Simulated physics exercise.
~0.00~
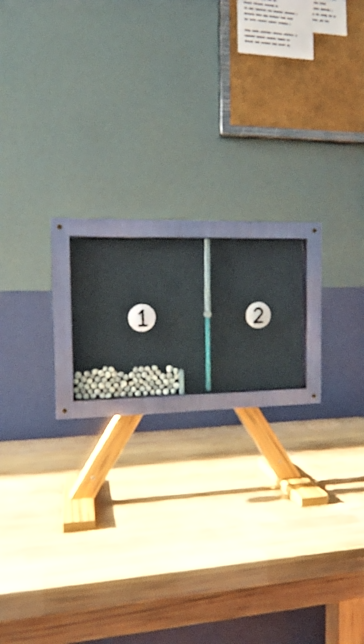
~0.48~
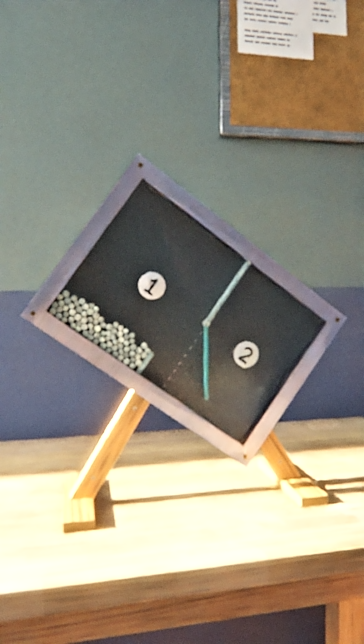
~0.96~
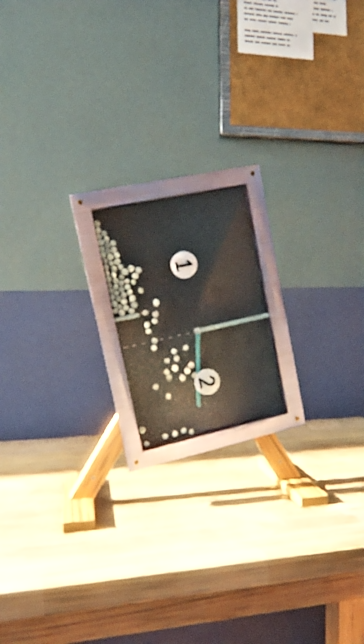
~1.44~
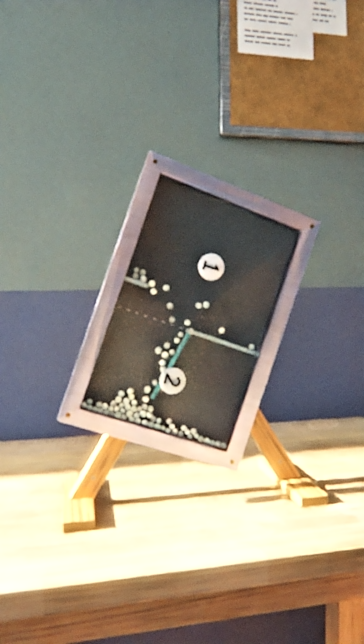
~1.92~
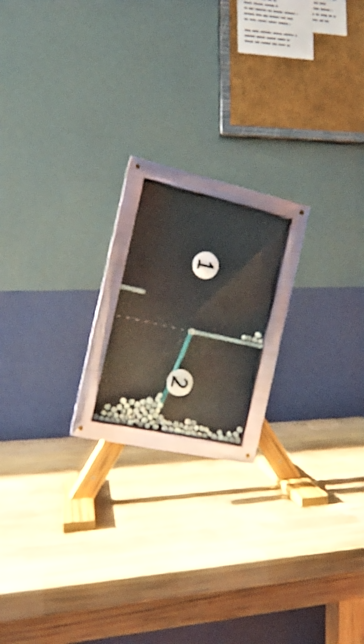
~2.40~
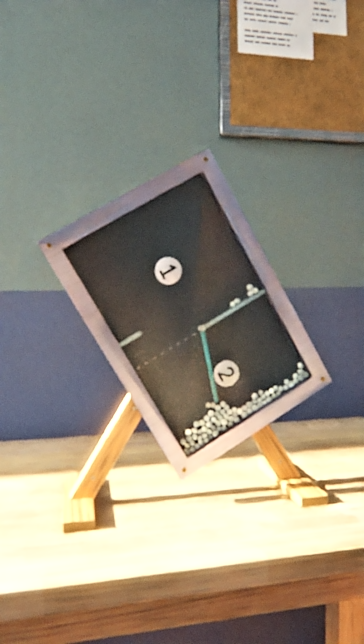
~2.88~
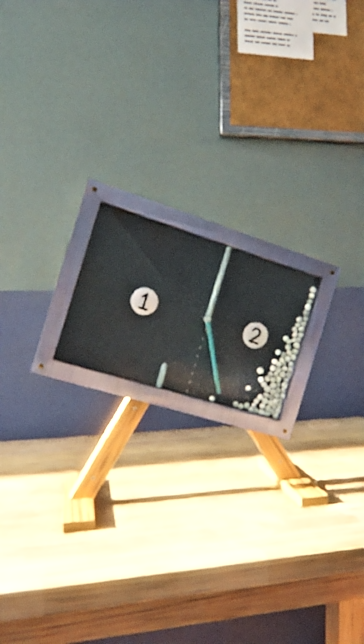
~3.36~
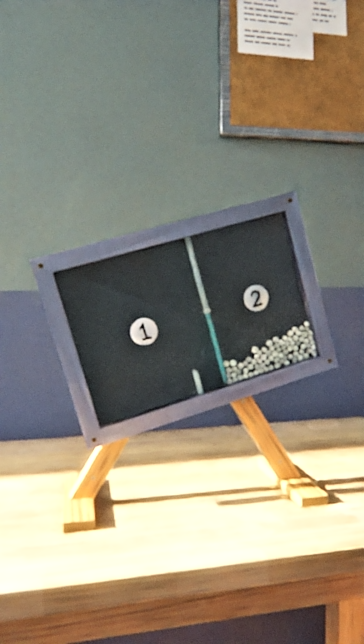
A framed box of small pale beads tips clockwise, spilling them past a turquoise flap, then swings back, leaving them at right.
